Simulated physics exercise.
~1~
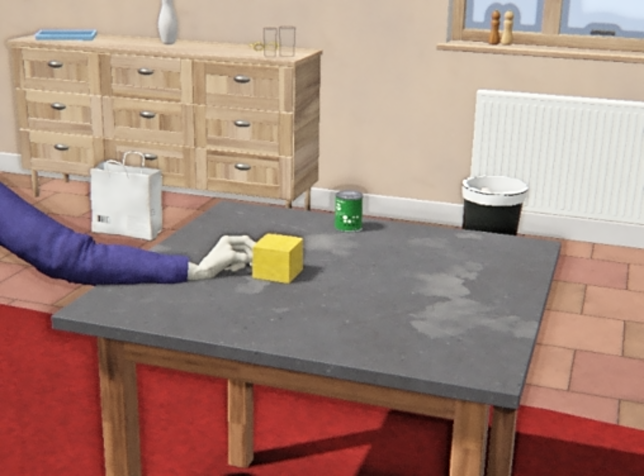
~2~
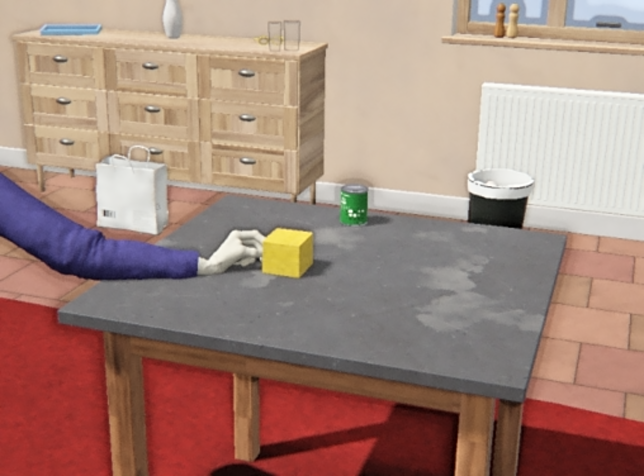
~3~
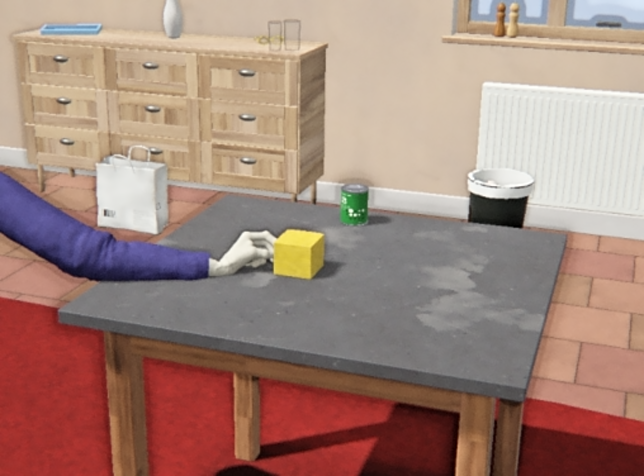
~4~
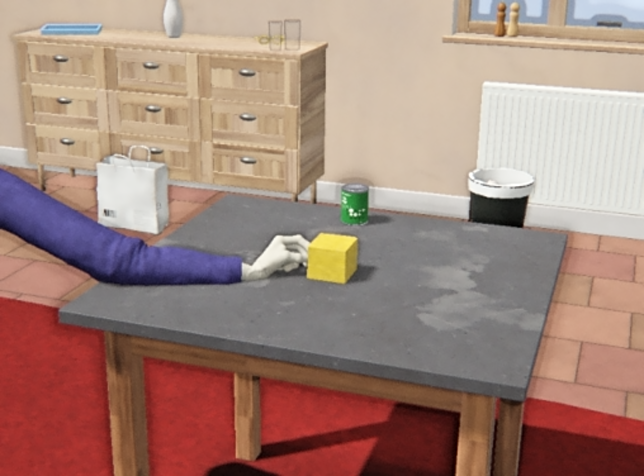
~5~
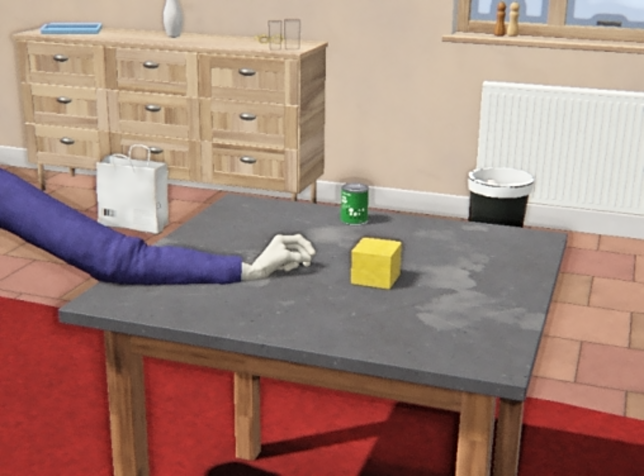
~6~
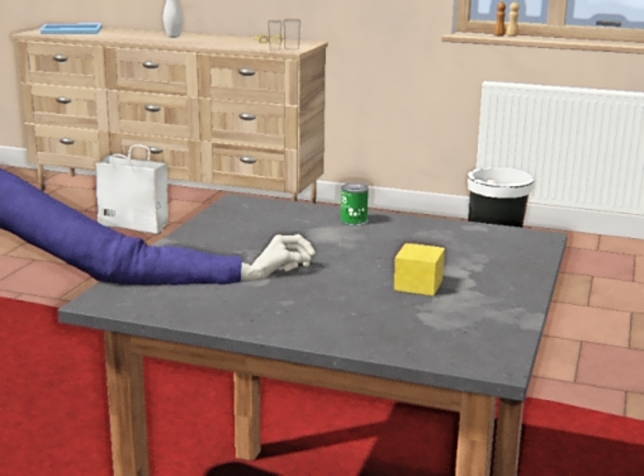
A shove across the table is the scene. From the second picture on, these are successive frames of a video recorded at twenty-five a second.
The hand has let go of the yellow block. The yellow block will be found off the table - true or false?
True.
Then, 0.20 s past the last view, yellow block now off the table.
Then, 0.50 s past the last view, things are still on the move.
Finally, off the table, yellow block.
